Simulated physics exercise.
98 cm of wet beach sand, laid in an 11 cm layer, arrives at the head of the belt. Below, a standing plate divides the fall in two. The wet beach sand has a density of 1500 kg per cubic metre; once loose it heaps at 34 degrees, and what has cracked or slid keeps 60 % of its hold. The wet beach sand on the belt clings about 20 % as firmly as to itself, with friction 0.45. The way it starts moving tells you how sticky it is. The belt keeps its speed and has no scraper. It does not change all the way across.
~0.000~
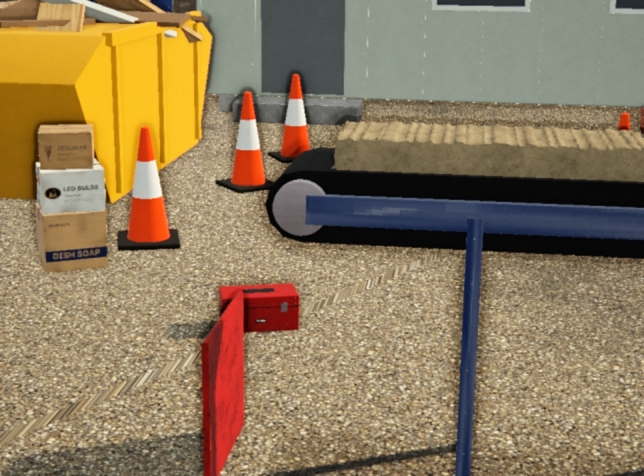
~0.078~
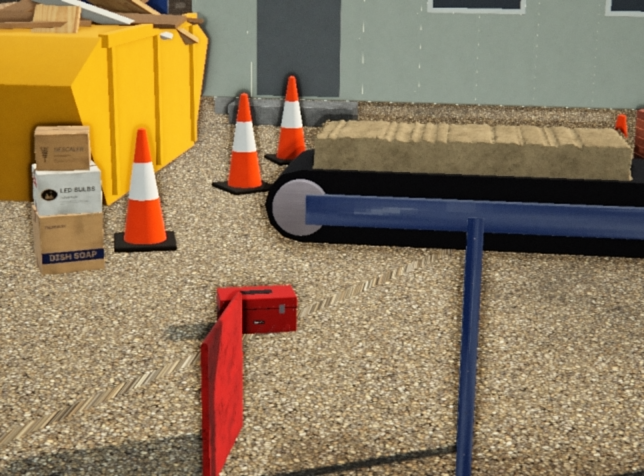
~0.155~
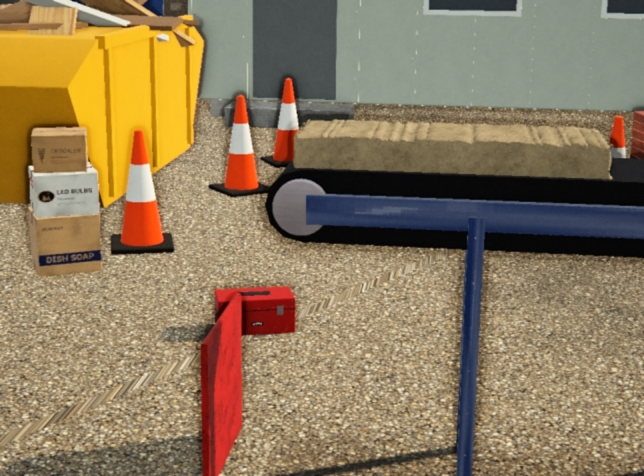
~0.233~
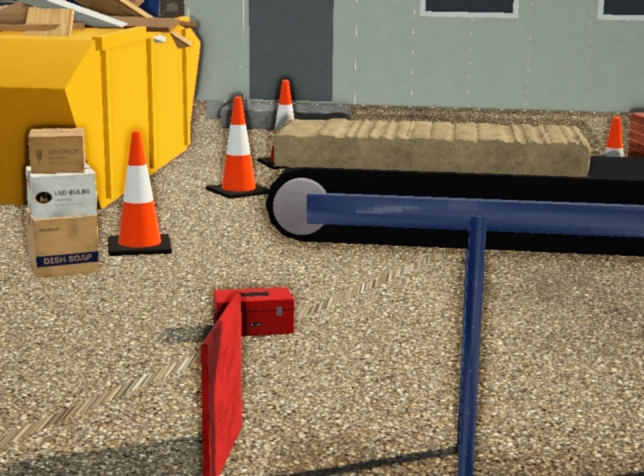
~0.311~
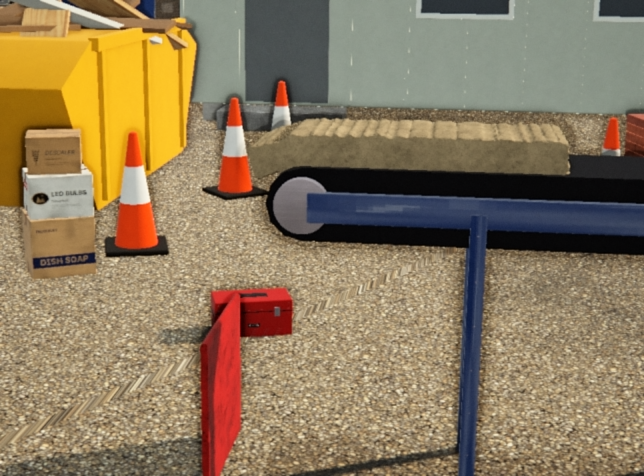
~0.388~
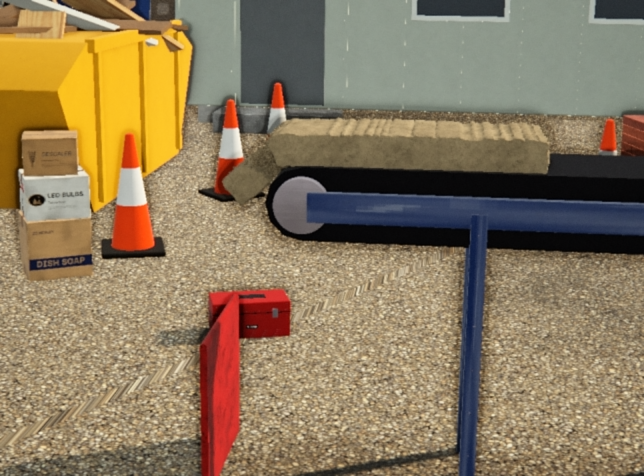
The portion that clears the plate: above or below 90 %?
The share turns out in excess of 90 percent.
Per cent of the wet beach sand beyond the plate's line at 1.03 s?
50 per cent.
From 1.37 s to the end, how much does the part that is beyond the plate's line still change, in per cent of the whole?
Change until the end comes to some 20 %.
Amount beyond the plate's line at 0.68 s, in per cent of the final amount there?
Near 20 in a hundred.
After 0.68 s, 20 % is beyond the plate's line.
After 1.03 s, 50 % is beyond the plate's line.
After 1.37 s, 79 % is beyond the plate's line.
After 1.72 s, 99 % is beyond the plate's line.
After 2.96 s, 99 % is beyond the plate's line.
